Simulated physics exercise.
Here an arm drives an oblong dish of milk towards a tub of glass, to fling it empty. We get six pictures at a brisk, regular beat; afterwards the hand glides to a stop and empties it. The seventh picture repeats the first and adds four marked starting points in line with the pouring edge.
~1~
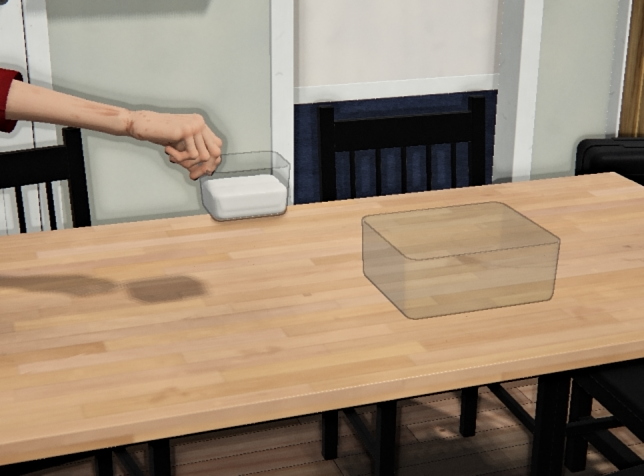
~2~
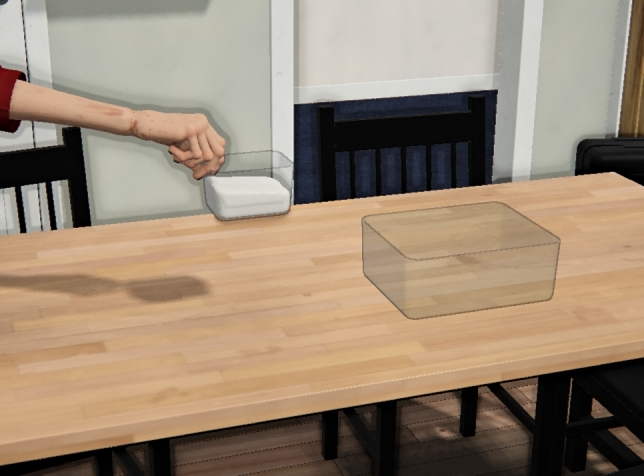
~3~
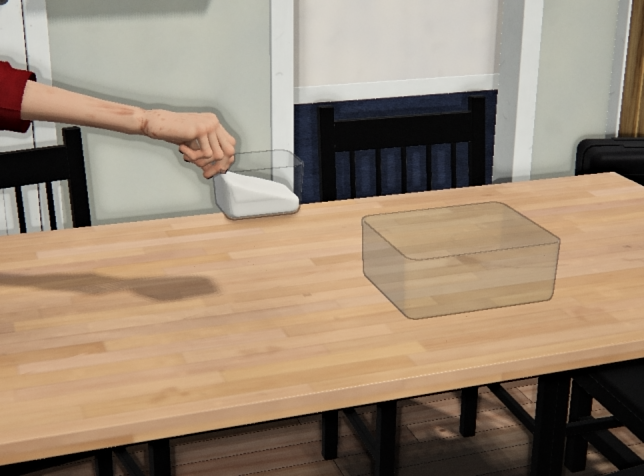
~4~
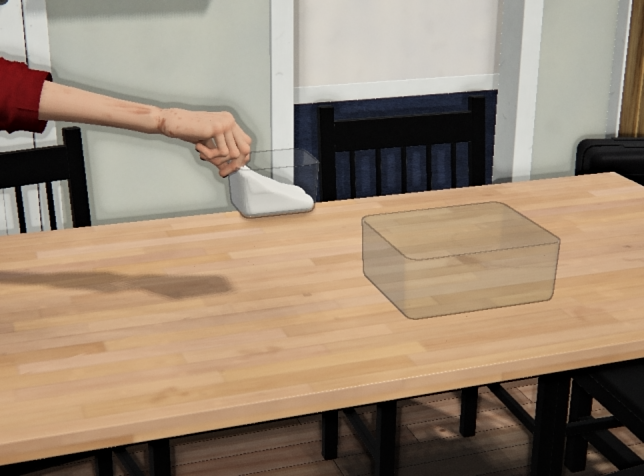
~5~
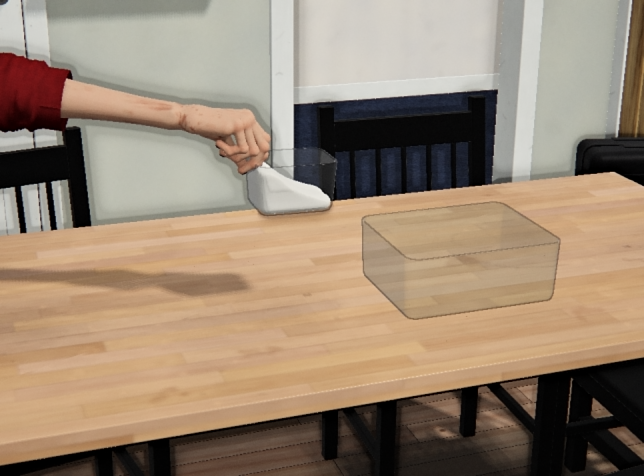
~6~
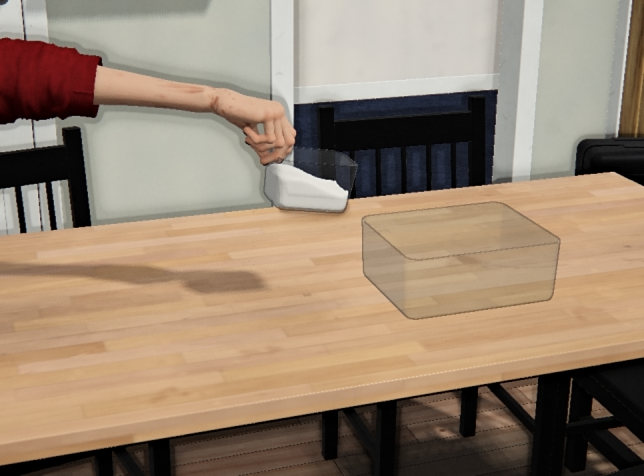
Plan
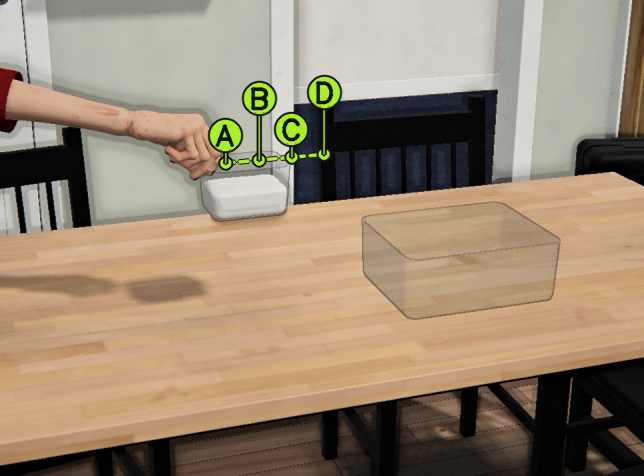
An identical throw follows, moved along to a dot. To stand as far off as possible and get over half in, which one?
Place B just does it.
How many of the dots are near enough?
Three of the four.
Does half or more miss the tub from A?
Yes, that goes wrong.
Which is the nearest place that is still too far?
Place A.
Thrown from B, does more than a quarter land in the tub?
Yes.
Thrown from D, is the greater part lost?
No, that is safe.
On the marked copy, A at (225, 163); B at (259, 160); C at (291, 157); D at (324, 154).
With A, about 37 % lands in the tub, 59 % falls short and 4 % goes beside or beyond.
With B, about 62 % lands in the tub, 32 % falls short and 6 % goes beside or beyond.
With C, about 81 % lands in the tub, 11 % falls short and 8 % goes beside or beyond.
With D, about 95 % lands in the tub, 2 % falls short and 3 % goes beside or beyond.
